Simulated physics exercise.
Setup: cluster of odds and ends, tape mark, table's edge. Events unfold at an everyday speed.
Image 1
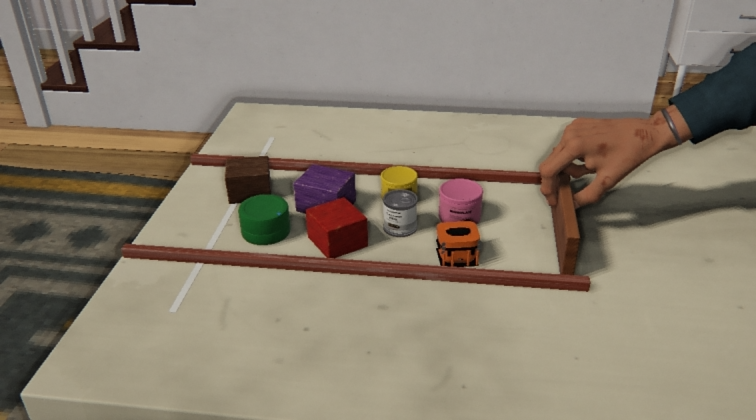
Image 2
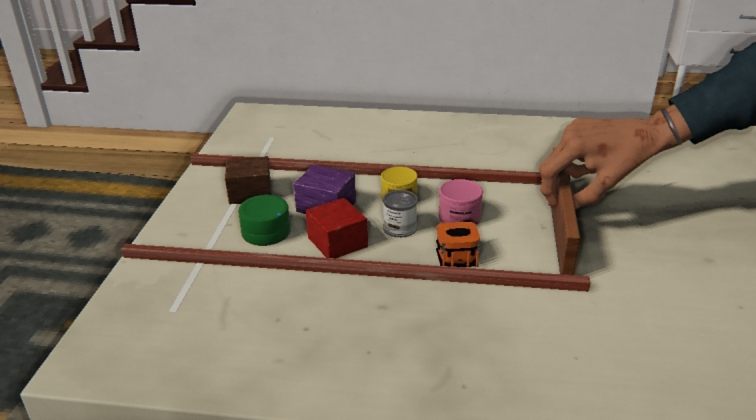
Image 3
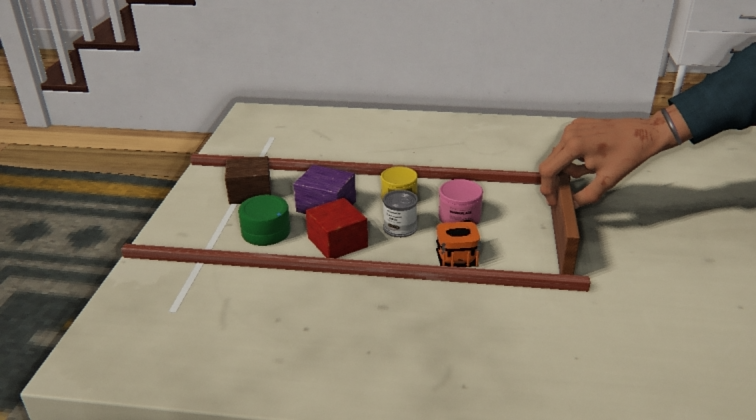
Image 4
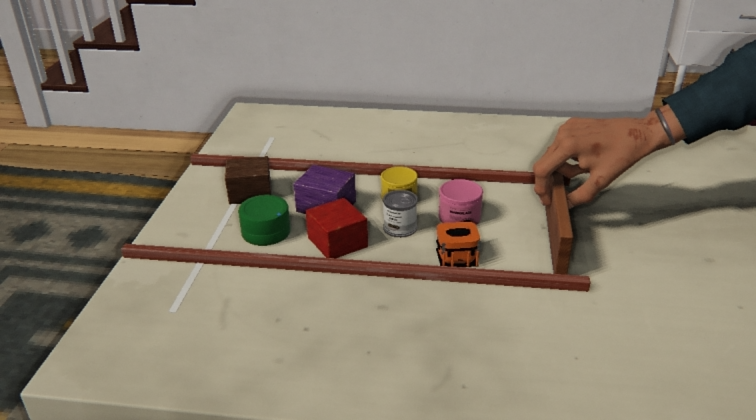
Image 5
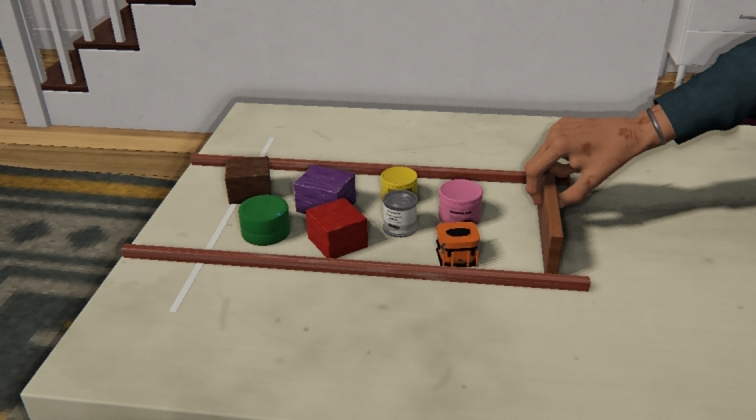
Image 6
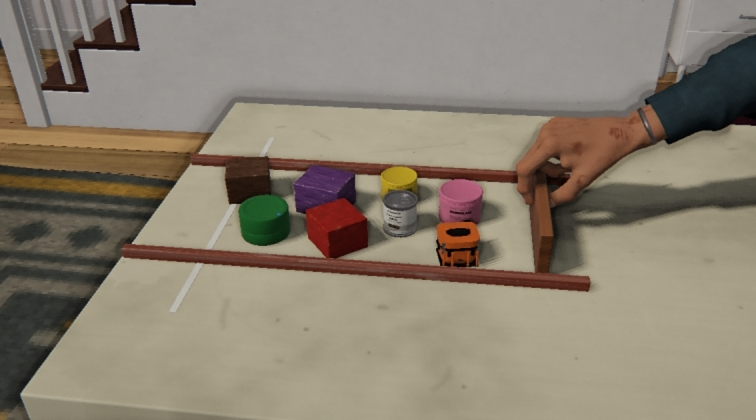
At the start, a hand holds a wooden board upright at the right end of two reddish rails, with colourful blocks, tubs and a jar between them near a white tape line. The hand then slides the board slightly left, while the objects stay still, untouched by it.
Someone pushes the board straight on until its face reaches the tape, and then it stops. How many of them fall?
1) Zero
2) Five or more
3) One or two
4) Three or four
3, one or two.
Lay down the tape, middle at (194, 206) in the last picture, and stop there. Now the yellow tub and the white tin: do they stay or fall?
Taking each in turn, the yellow tub is not lost and the white tin is not lost.
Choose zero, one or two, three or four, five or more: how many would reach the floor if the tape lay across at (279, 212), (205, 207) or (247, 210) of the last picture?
Tape one gives none at all, tape two gives 3 or 4, and tape three gives either one or two.
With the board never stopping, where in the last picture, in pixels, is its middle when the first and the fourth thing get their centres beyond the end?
(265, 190) and (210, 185).
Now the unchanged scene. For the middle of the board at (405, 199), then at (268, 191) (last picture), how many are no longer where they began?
The number moved is 5 and then 8.
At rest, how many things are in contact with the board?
The number is 4.
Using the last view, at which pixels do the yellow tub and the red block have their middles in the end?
You'll find the first one at (231, 169) and the second at (167, 208).
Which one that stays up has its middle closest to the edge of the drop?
Nearest at the end: The purple block.
Early on, none off yet; brown block at rest near (249, 180); green lid at rest near (265, 220); purple block at rest near (326, 193).
Finally, the number that fall off is one or two; lost, green lid and brown block.
